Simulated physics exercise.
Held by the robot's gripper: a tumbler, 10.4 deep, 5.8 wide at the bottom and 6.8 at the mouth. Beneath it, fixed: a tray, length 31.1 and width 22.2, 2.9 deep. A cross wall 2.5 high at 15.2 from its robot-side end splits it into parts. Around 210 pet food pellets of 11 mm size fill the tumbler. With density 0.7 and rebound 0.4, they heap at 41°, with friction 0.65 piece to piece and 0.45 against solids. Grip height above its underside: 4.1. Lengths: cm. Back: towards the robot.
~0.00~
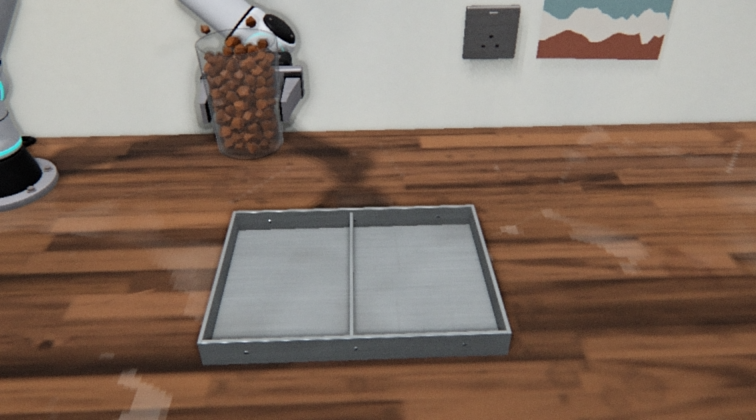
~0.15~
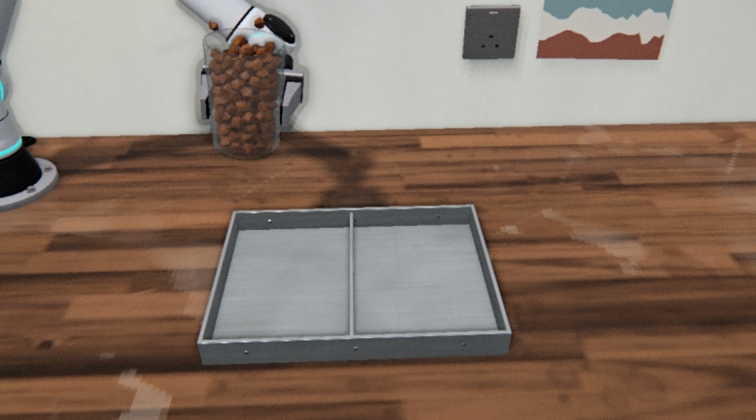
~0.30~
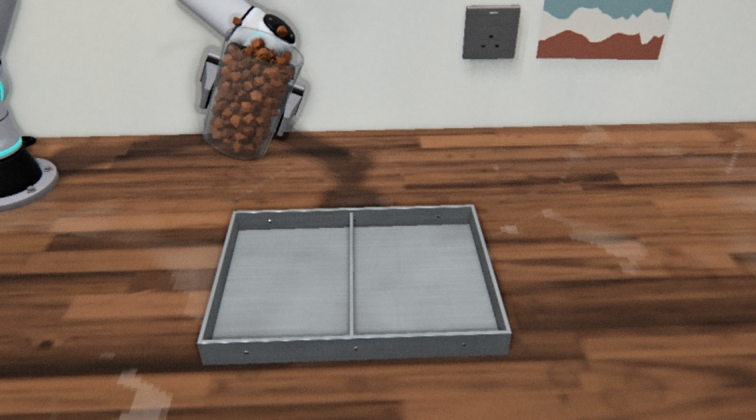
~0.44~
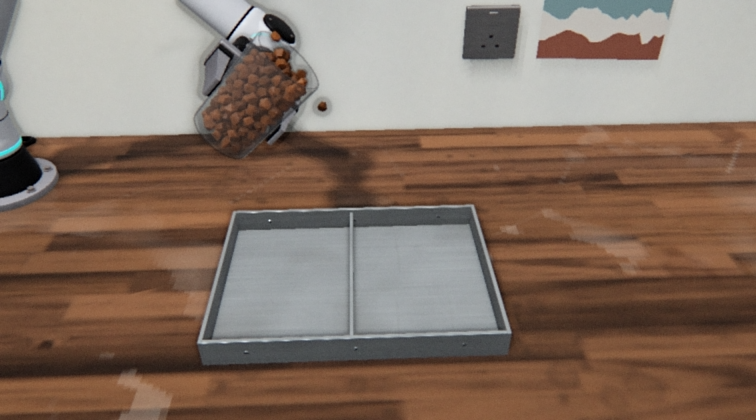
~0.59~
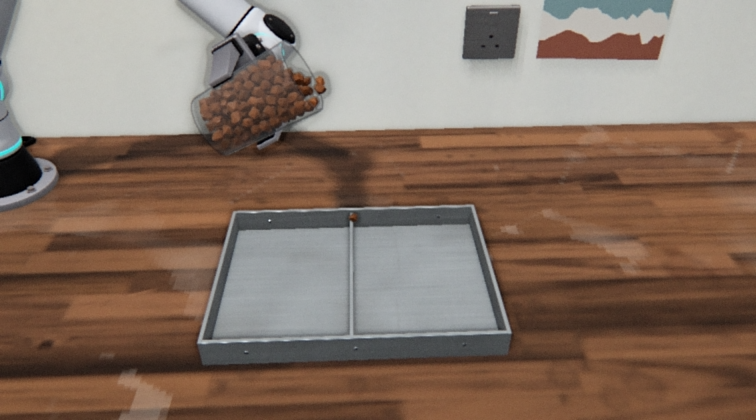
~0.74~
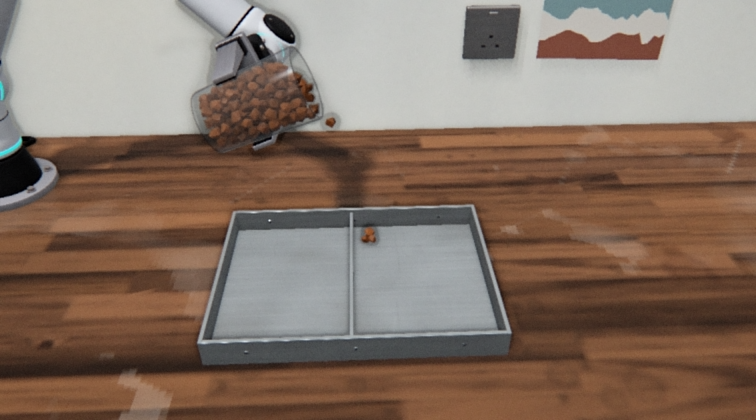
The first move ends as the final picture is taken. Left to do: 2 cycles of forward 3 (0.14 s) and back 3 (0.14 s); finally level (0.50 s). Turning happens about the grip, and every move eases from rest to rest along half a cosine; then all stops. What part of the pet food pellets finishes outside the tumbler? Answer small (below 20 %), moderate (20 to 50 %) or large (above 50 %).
It is small.
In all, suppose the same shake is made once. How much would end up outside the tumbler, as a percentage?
5 per cent.
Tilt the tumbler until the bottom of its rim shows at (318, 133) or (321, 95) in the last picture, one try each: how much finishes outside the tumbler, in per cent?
Roughly 35 per cent, then roughly 5 per cent.
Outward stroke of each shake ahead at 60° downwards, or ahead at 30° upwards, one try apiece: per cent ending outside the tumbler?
Try one gives about 5 in a hundred, try two about 10 in a hundred.
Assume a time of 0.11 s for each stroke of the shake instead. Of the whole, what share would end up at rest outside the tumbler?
Estimate: Near 25 per cent.
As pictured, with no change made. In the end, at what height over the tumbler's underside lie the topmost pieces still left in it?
The top sits some 10.5 cm up.
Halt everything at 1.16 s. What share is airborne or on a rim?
Estimated fraction: Near 1 %.
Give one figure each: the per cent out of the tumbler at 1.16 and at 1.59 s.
I'd put it near 5 percent first and near 10 percent later.
By 1.16 s, tilted 68° forward, highest piece 27 above the table; 203 in the tumbler, 8 in the far-side part, 1 in the robot-side part, 2 in flight or on a rim.
By 1.59 s, tilted 26° forward, highest piece 29 above the table; 195 in the tumbler, 16 in the far-side part, 2 in the robot-side part, 1 in flight or on a rim.
By 2.00 s, level, highest piece 30 above the table; 195 in the tumbler, 17 in the far-side part, 2 in the robot-side part.
By 3.05 s, level, highest piece 30 above the table; 195 in the tumbler, 17 in the far-side part, 2 in the robot-side part.
Final count, 195 in the tumbler, 17 in the far-side part, 2 in the robot-side part. That is 9 % outside the tumbler.
